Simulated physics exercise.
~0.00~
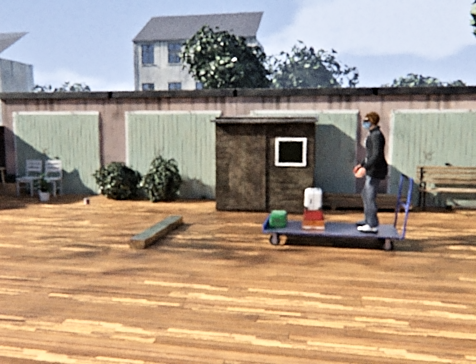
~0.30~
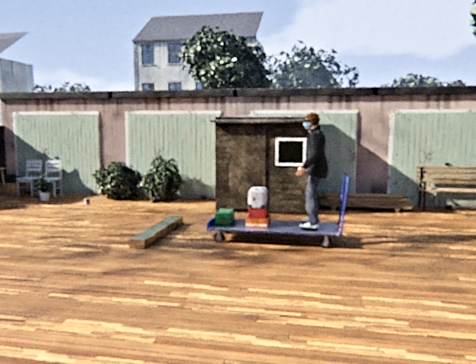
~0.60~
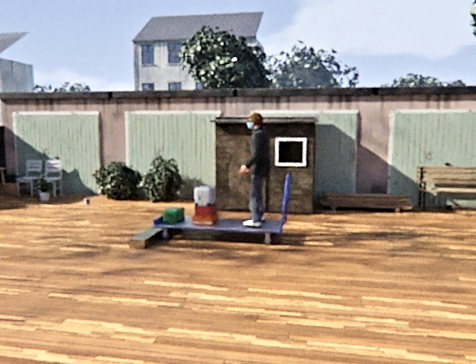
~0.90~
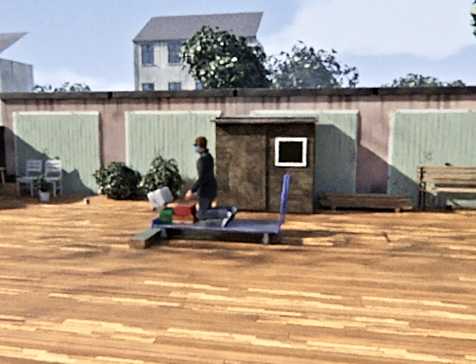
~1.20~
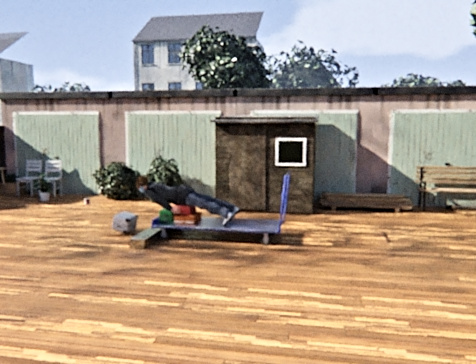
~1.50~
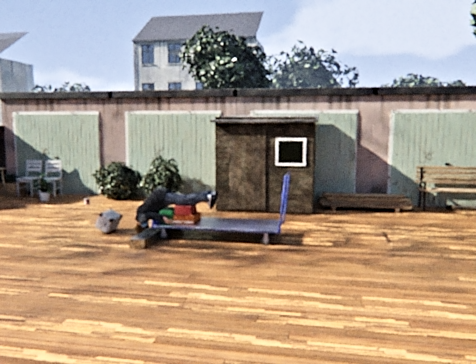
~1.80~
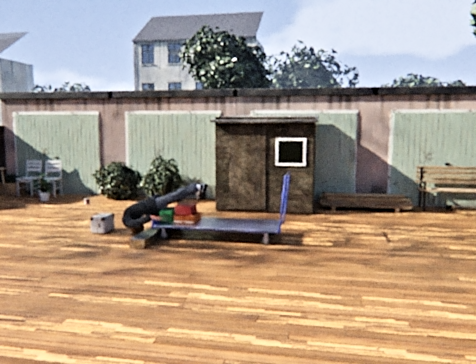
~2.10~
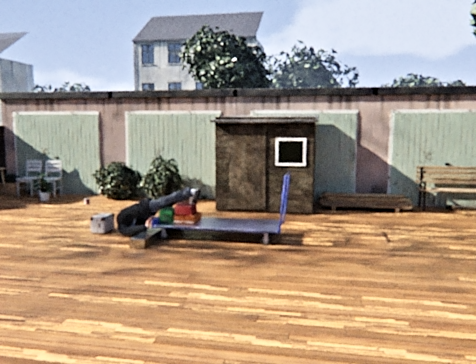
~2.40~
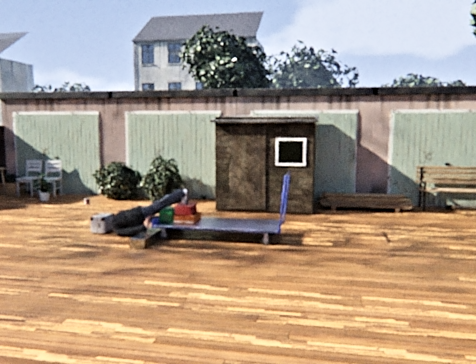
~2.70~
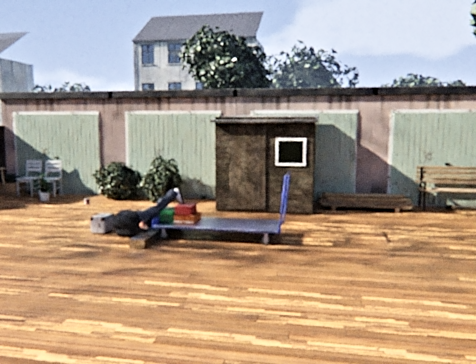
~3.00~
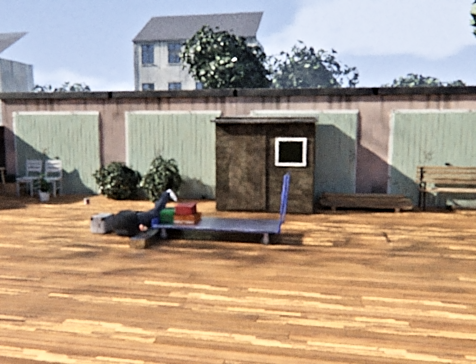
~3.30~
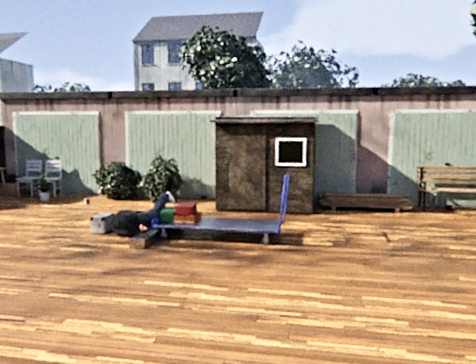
The footage shows a person standing on a blue cart rolling left across a wooden deck until it stops at a low beam; the white case topples off the front and the rider pitches over after it, ending sprawled beyond the edge while the red, orange and green items stay aboard.
